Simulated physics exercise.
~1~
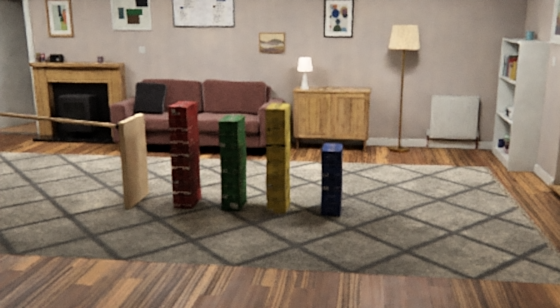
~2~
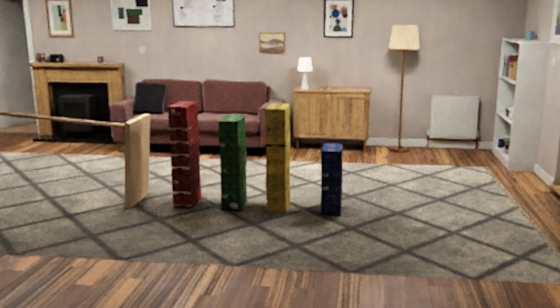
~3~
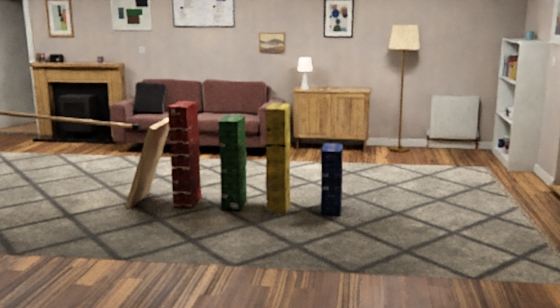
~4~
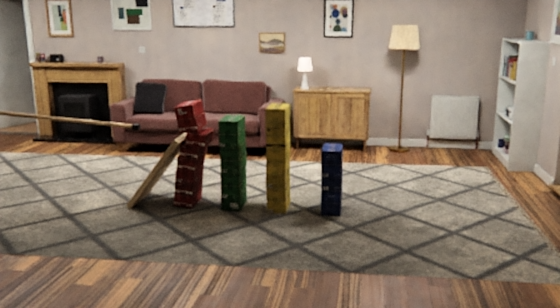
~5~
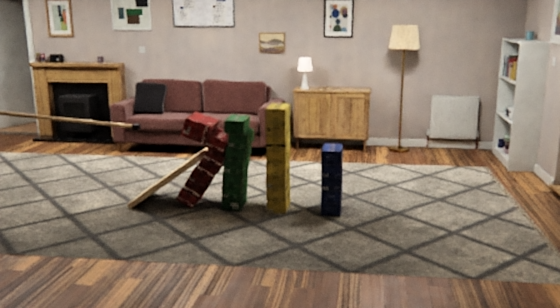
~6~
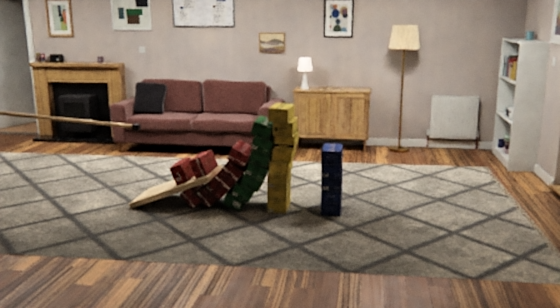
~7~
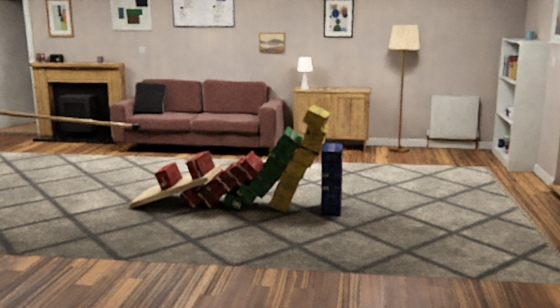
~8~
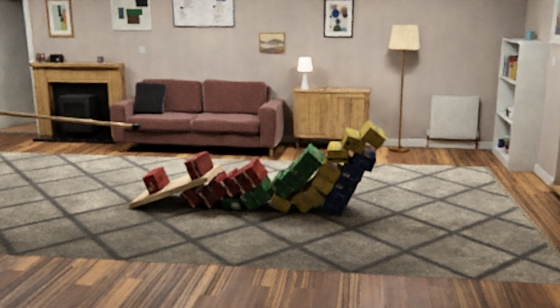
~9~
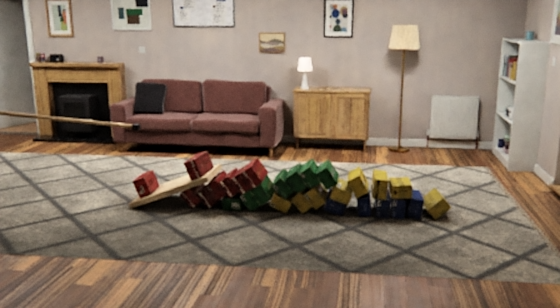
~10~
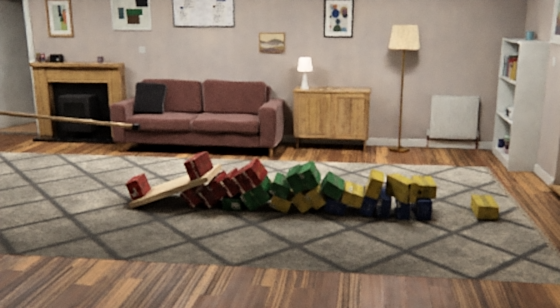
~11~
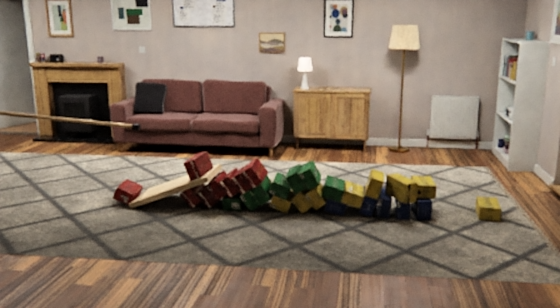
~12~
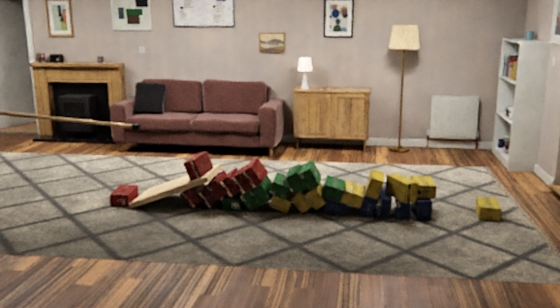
A living room with a dark red sofa, a fireplace and a floor lamp is seen from a fixed view across a grey patterned rug. On the rug a pale upright board stands at the left of four box columns, red, green, yellow and a shorter blue one. A long pole from the left tips the board rightward into the red column. The red boxes topple into the green, which pushes over the yellow, and then the blue falls too. The boxes end in a low, slanting heap, with one yellow box apart at the right and a red one beside the fallen board at the left.
